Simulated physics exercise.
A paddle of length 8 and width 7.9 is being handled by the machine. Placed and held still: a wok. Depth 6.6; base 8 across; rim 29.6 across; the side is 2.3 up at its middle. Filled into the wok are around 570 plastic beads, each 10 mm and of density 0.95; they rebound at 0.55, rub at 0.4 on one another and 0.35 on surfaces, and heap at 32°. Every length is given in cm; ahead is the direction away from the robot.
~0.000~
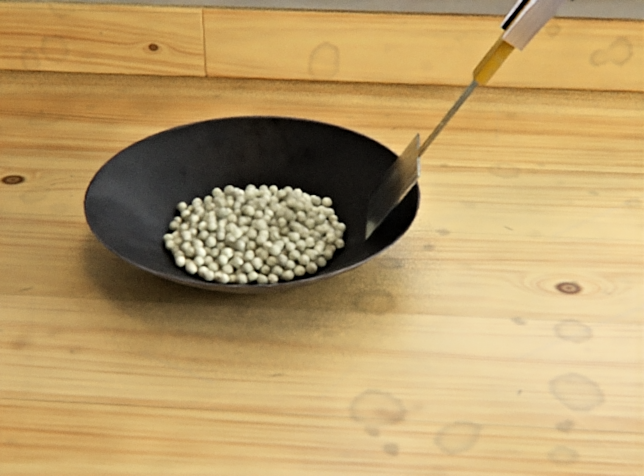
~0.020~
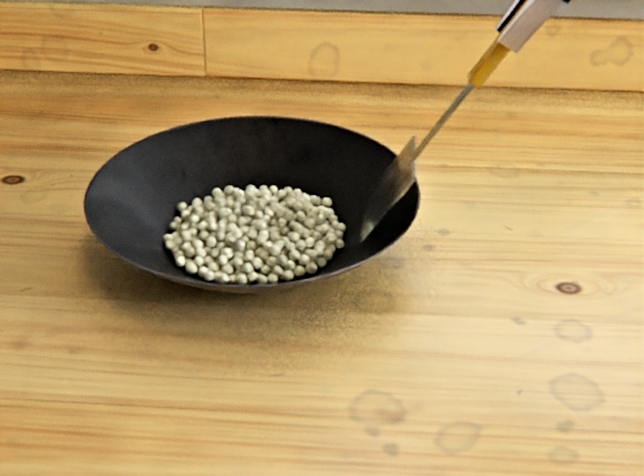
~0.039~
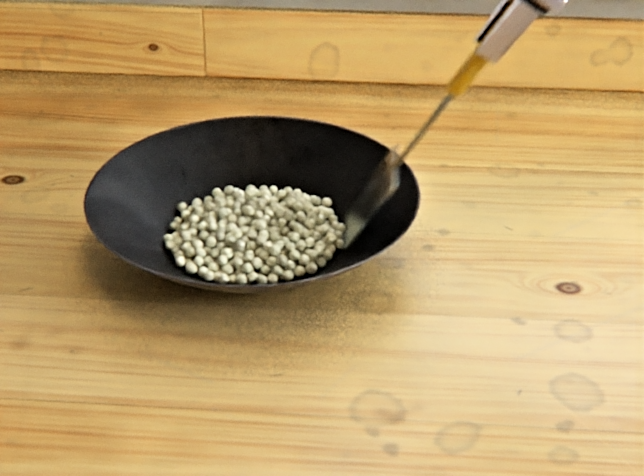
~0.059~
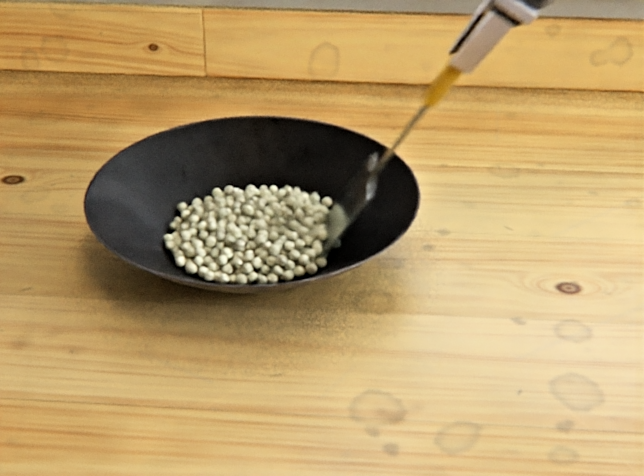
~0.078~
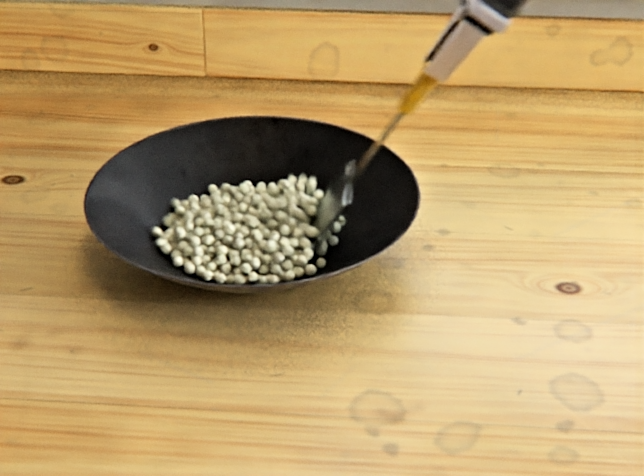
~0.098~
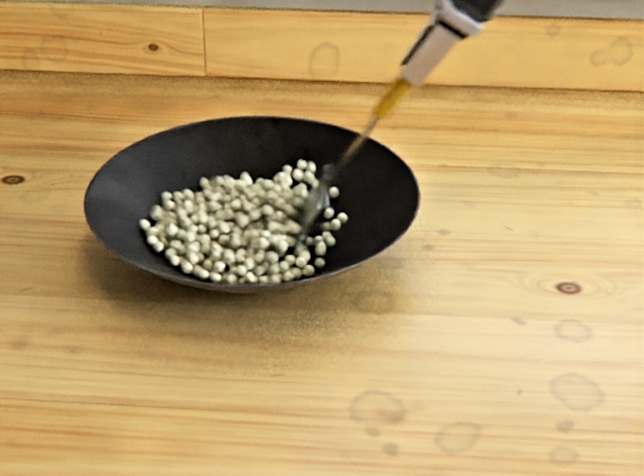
In a black wok on a wooden surface, a paddle moves left and pushes through pale beads.
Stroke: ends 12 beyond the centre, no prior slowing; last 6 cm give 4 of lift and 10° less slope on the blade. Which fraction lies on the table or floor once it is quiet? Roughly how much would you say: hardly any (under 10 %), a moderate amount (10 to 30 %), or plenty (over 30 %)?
I'd say plenty.
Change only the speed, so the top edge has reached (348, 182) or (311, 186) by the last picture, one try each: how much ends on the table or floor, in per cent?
First try around 40 %, second try around 45 %.
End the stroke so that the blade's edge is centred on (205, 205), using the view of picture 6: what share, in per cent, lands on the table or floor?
The share ending on the table or floor is about 5 per cent.
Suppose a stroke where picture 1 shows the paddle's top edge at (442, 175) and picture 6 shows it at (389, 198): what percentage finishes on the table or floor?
Off the vessel, on the table or floor: Some 25 percent.
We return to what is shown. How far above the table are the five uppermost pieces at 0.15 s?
They are around 7 cm up.
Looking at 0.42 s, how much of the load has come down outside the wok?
I'd say close to 20 in a hundred.
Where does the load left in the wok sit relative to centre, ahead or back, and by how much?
The balance point lies close to 3.0 cm ahead.
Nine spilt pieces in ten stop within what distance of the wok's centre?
I'd put it at about 85 centimetres.
By 0.15 s, sloping 58°, highest piece 7 above the table; 569 in the wok.
By 0.19 s, sloping 55°, highest piece 8 above the table; 569 in the wok.
By 0.42 s, sloping 48°, highest piece 16 above the table; 298 in the wok, 117 on the table or floor, 154 on the blade or in flight.
By 1.47 s, sloping 48°, highest piece 5 above the table; 298 in the wok, 271 on the table or floor.
Final count, 298 in the wok, 271 on the table or floor. That is 48 % on the table or floor.
